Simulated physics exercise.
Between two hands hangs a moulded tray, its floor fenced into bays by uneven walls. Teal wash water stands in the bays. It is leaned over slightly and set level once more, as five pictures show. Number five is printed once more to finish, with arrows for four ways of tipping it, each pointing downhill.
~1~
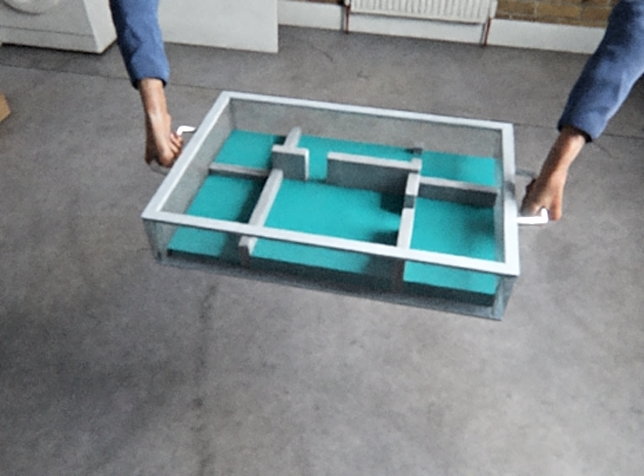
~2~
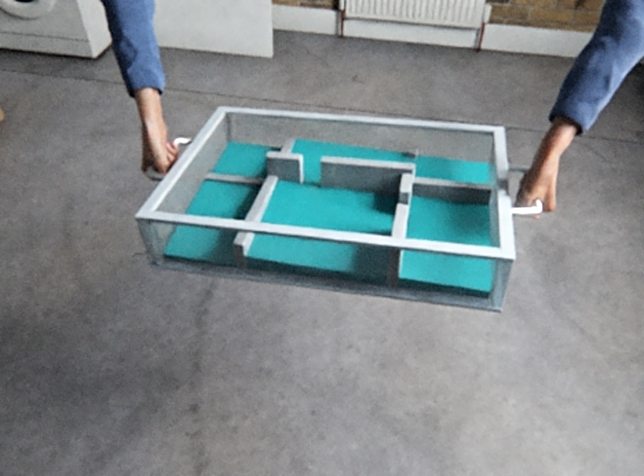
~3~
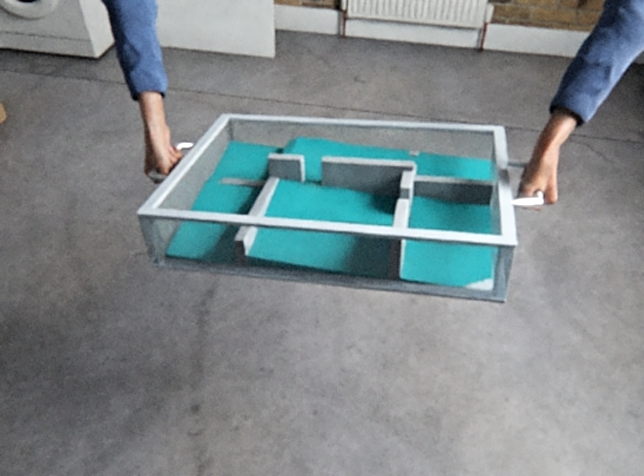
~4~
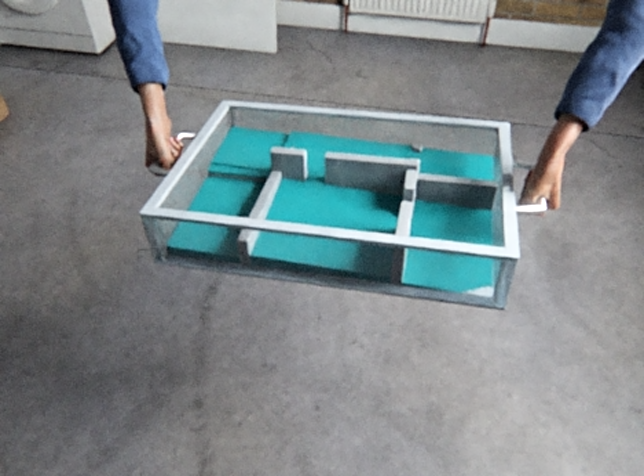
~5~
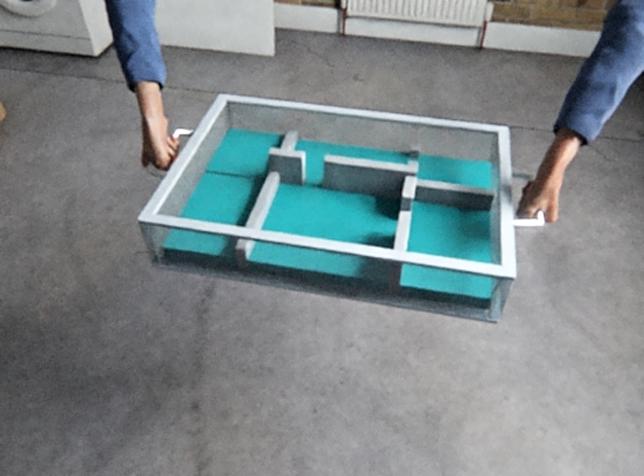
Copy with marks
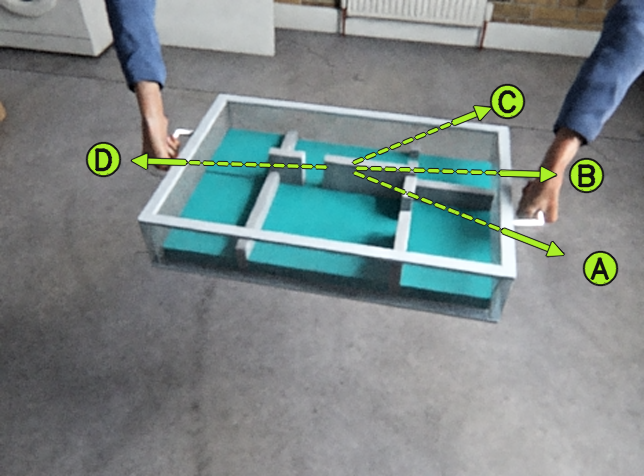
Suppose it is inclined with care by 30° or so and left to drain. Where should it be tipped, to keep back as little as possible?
Choose C.
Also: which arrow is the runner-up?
A it is.
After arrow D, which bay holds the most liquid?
It is the front left one.
On the marked copy, A ends at (558, 252); B ends at (550, 174); C ends at (485, 109); D ends at (137, 160).
With A, about 45 % stays in the tray, the largest part in the front right bay.
With B, about 56 % stays in the tray, the largest part in the front right bay.
With C, about 34 % stays in the tray, the largest part in the back right bay.
With D, about 56 % stays in the tray, the largest part in the front left bay.
